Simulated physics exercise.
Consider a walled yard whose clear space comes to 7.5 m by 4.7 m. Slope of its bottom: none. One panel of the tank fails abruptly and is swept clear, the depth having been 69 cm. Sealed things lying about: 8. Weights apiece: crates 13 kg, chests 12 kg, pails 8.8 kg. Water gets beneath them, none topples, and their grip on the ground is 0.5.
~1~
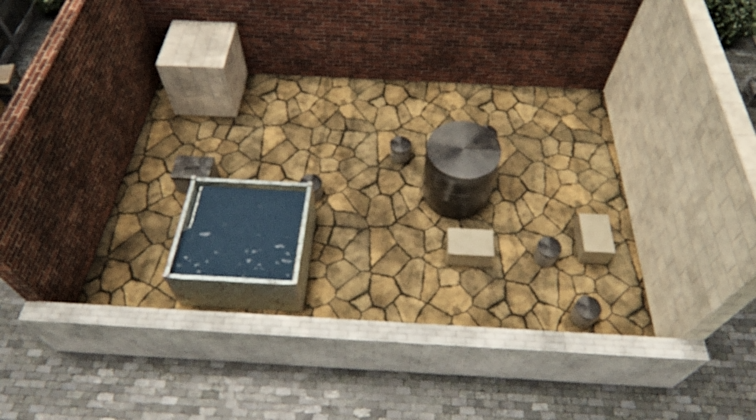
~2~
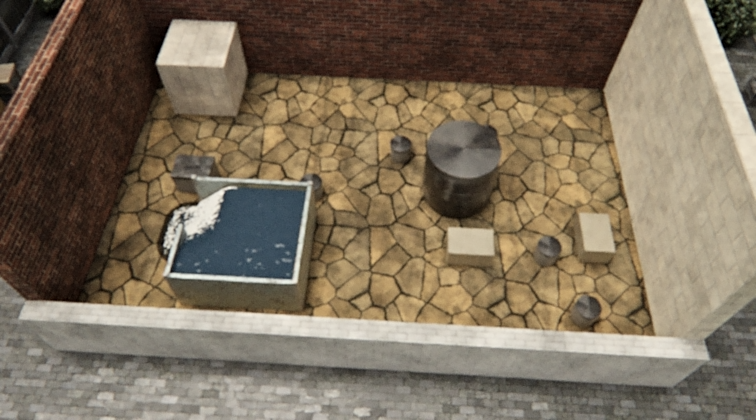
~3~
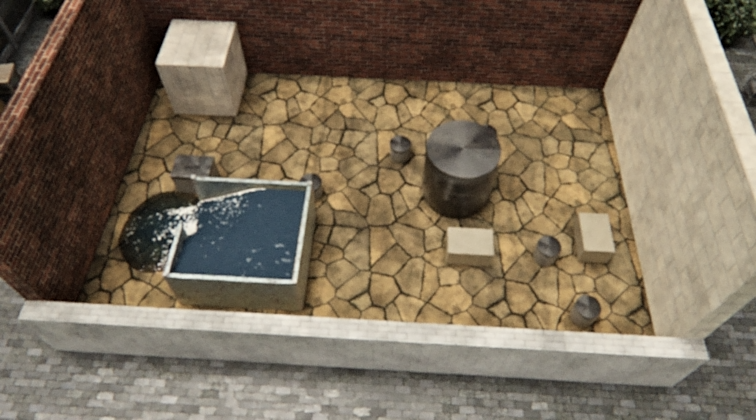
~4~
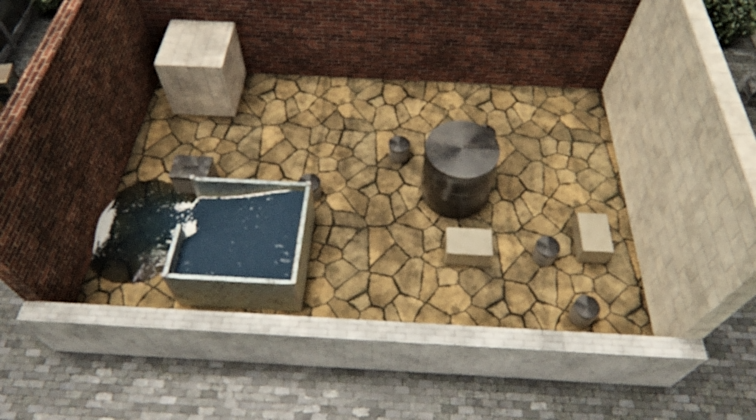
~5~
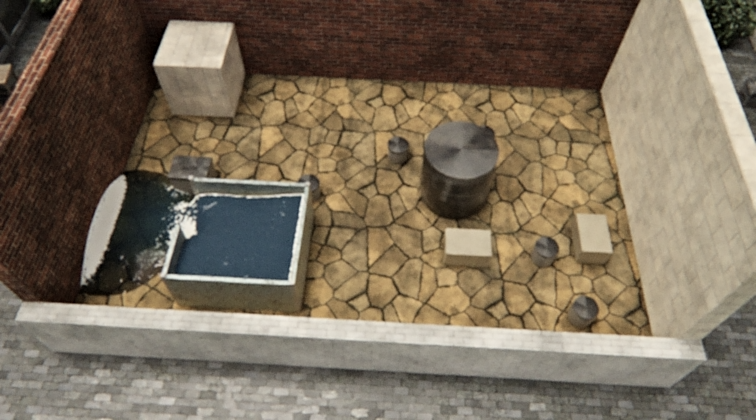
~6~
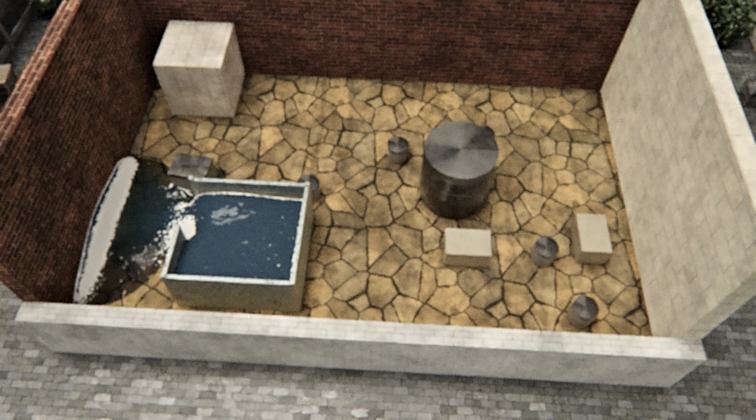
A square tank of dark water in a walled yard opened on its left side, and water poured out, spreading over the stone floor to the brick wall while the blocks and cylinders stayed put.
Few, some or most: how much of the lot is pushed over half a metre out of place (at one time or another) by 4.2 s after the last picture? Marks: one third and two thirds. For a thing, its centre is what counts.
Share: Less than a third.
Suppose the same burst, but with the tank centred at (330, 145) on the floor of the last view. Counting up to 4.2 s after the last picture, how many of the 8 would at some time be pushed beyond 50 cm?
That would give 0.
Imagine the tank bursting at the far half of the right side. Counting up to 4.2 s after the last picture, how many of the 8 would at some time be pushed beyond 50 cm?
Result: 5.
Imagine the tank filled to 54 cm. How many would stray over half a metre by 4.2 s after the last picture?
0.
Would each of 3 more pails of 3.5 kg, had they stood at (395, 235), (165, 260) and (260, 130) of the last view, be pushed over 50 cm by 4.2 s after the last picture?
Within it, beyond it, beyond it.
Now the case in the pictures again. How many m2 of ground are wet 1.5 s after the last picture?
I'd estimate close to 8.5 m2.
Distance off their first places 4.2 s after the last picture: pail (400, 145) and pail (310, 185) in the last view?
In that order: 0 cm, 0 cm.
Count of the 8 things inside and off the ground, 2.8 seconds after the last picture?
My tally comes to 0.
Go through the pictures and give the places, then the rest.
In the first frame, a chest at (193, 167) rests on the ground; a crate at (471, 242) rests on the ground; 2.0 m2 under water; 0 of 8 have shifted.
In the second frame, a chest at (193, 166) rests on the ground; a crate at (471, 241) rests on the ground; 2.5 m2 under water; 0 of 8 have shifted.
In the third frame, a chest at (192, 166), on the bottom; a crate at (471, 241) rests on the ground; 3.2 m2 under water; 0 of 8 have shifted.
In the fourth frame, a chest at (191, 167), on the bottom; a crate at (469, 241), on the bottom; water covers 3.9 m2; 0 of 8 have shifted.
In the fifth frame, a chest at (190, 167) rests on the ground; a crate at (468, 242), on the bottom; 4.2 m2 under water; 0 of 8 have shifted.
In the sixth frame, a chest at (190, 166) rests on the ground; a crate at (468, 242) rests on the ground; 4.4 m2 under water; 0 of 8 have shifted.
Then, 0.4 s after the last picture 0 of 8 are over 50 cm from their spots; 0 afloat.
Then, 1.5 s after the last picture 0 of 8 are over 50 cm from their spots; 0 afloat.
Then, 2.8 s after the last picture 0 of 8 are over 50 cm from their spots; 0 afloat.
Then, 4.2 s after the last picture 0 of 8 are over 50 cm from their spots, and 0 have been at some point; 0 afloat.
